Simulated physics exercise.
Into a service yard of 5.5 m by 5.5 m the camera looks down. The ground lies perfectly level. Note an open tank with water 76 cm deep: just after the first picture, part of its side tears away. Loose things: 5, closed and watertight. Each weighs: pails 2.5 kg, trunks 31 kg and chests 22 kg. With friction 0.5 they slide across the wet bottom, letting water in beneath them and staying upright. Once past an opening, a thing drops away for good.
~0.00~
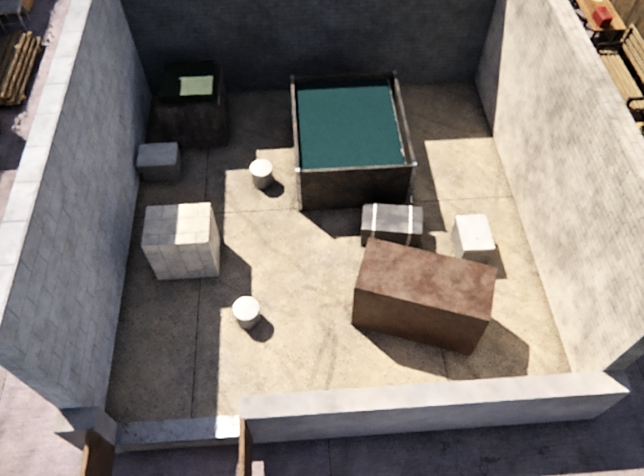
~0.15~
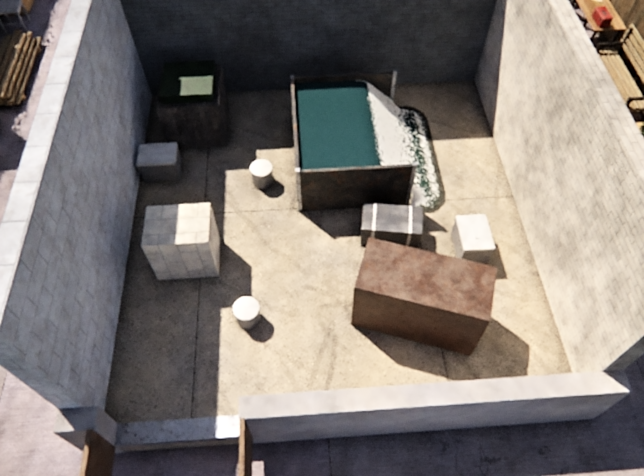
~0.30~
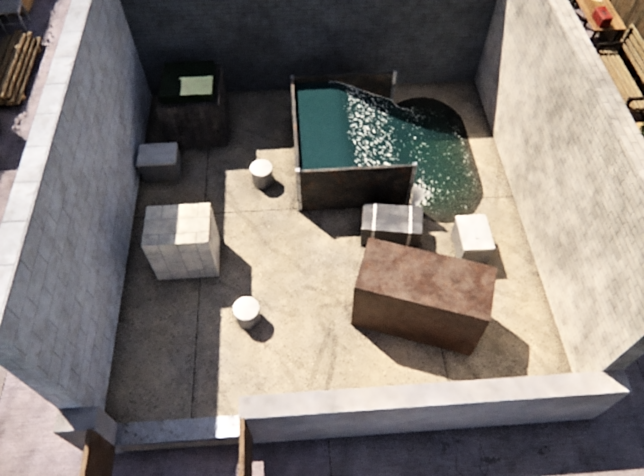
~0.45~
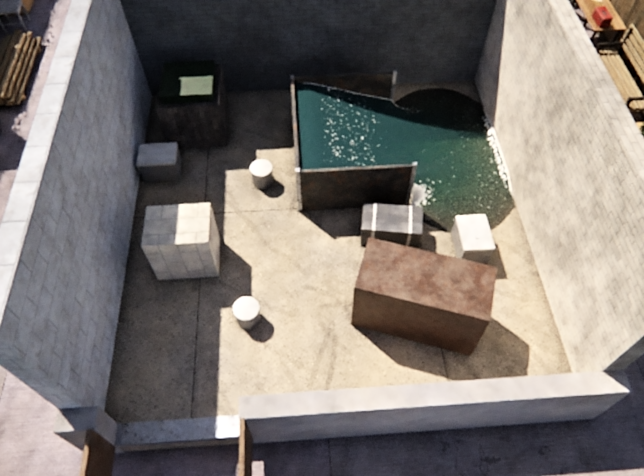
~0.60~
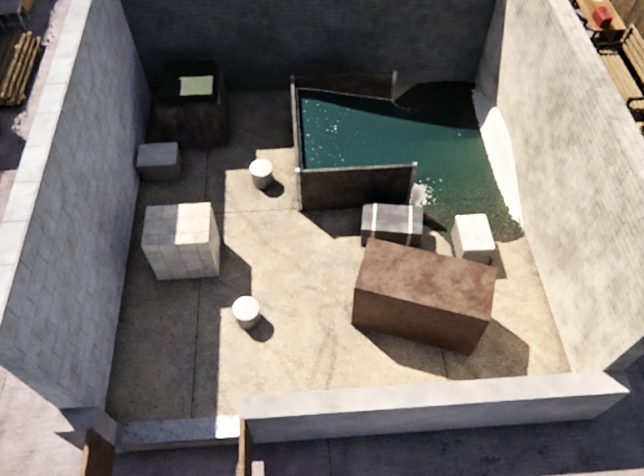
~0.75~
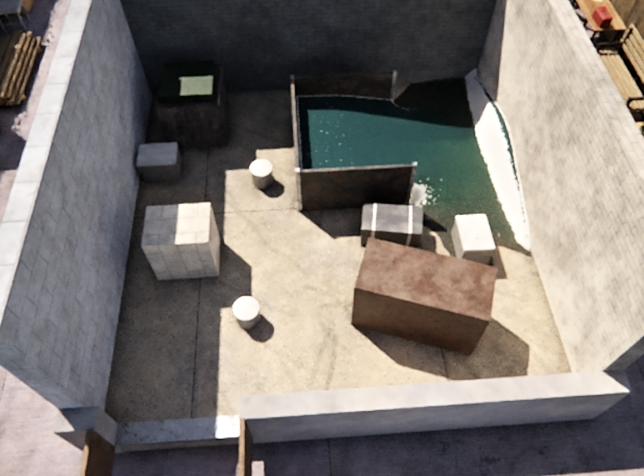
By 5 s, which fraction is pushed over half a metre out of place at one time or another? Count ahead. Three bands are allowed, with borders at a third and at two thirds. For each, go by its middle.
That would be two thirds or more of them.
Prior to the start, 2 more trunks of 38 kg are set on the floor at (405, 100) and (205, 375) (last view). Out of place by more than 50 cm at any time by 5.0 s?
Result, in sequence: Exceeded / not exceeded.
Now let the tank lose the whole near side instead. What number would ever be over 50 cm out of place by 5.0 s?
You'd get 3 in that case.
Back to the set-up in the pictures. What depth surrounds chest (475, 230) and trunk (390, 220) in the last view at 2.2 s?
I'd estimate 8 cm for the first and 2 cm for the second.
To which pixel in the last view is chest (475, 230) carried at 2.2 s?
Position: About (433, 256).
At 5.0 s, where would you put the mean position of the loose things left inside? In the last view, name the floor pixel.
I'd put it around (261, 247).
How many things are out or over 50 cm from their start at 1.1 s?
The answer is 0.
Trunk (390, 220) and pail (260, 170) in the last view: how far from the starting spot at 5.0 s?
Distances: 30 cm; 100 cm.
After 1.1 s 0 of 5 are over 50 cm from their spots; 0 afloat.
After 2.2 s 1 of 5 are over 50 cm from their spots; 0 afloat.
After 3.5 s 1 of 5 are over 50 cm from their spots; 0 afloat.
After 5.0 s 4 of 5 are over 50 cm from their spots, and 4 have been at some point; 2 afloat.
